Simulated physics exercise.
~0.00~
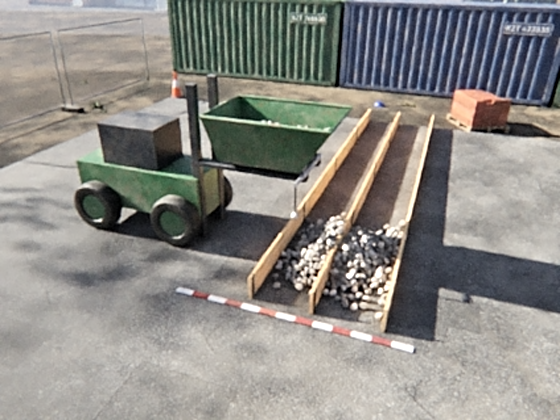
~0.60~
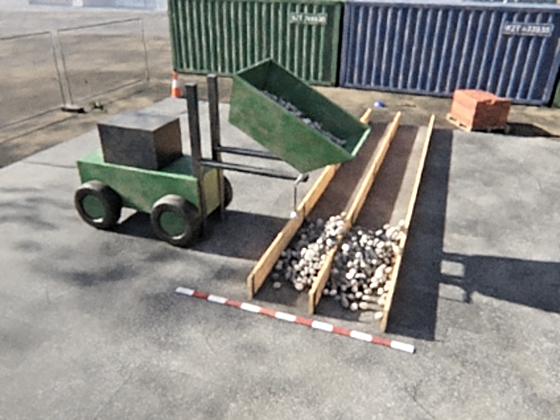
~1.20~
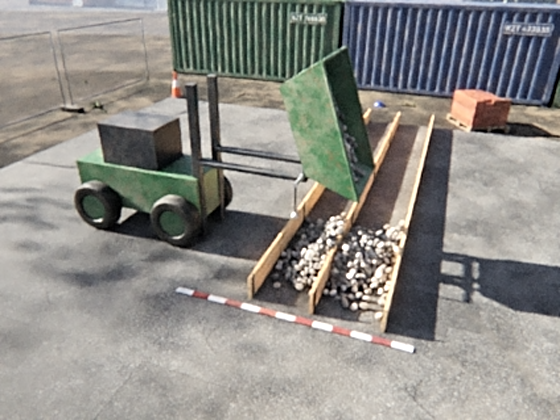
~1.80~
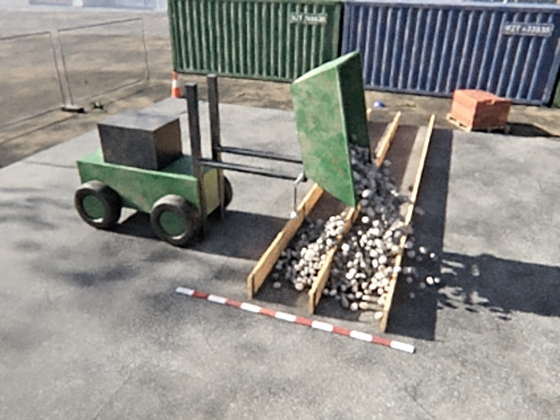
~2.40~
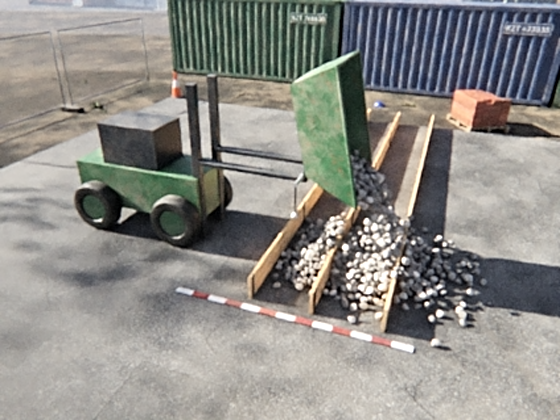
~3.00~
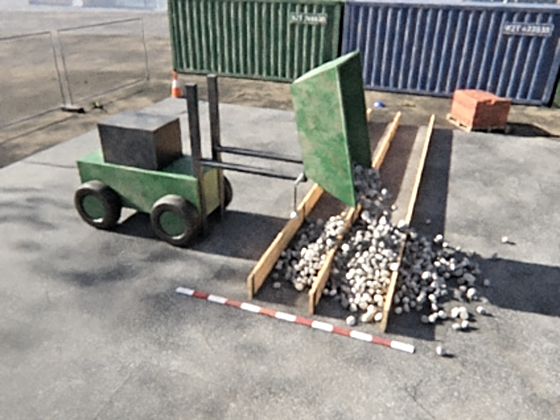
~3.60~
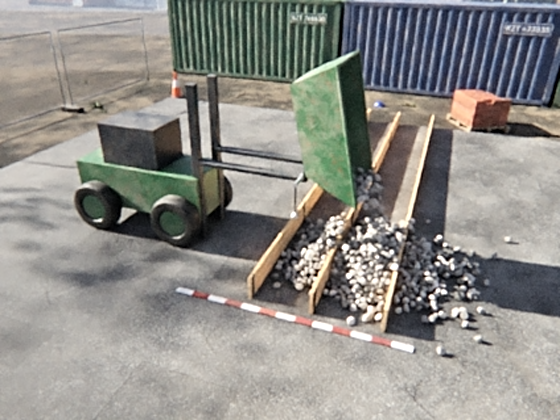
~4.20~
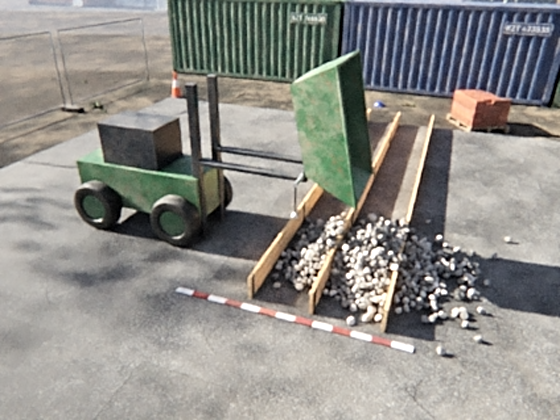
Green skip on a fork truck tipping steeply rightward, pouring grey stones over wooden boards, leaving a heap spilling past the last board.
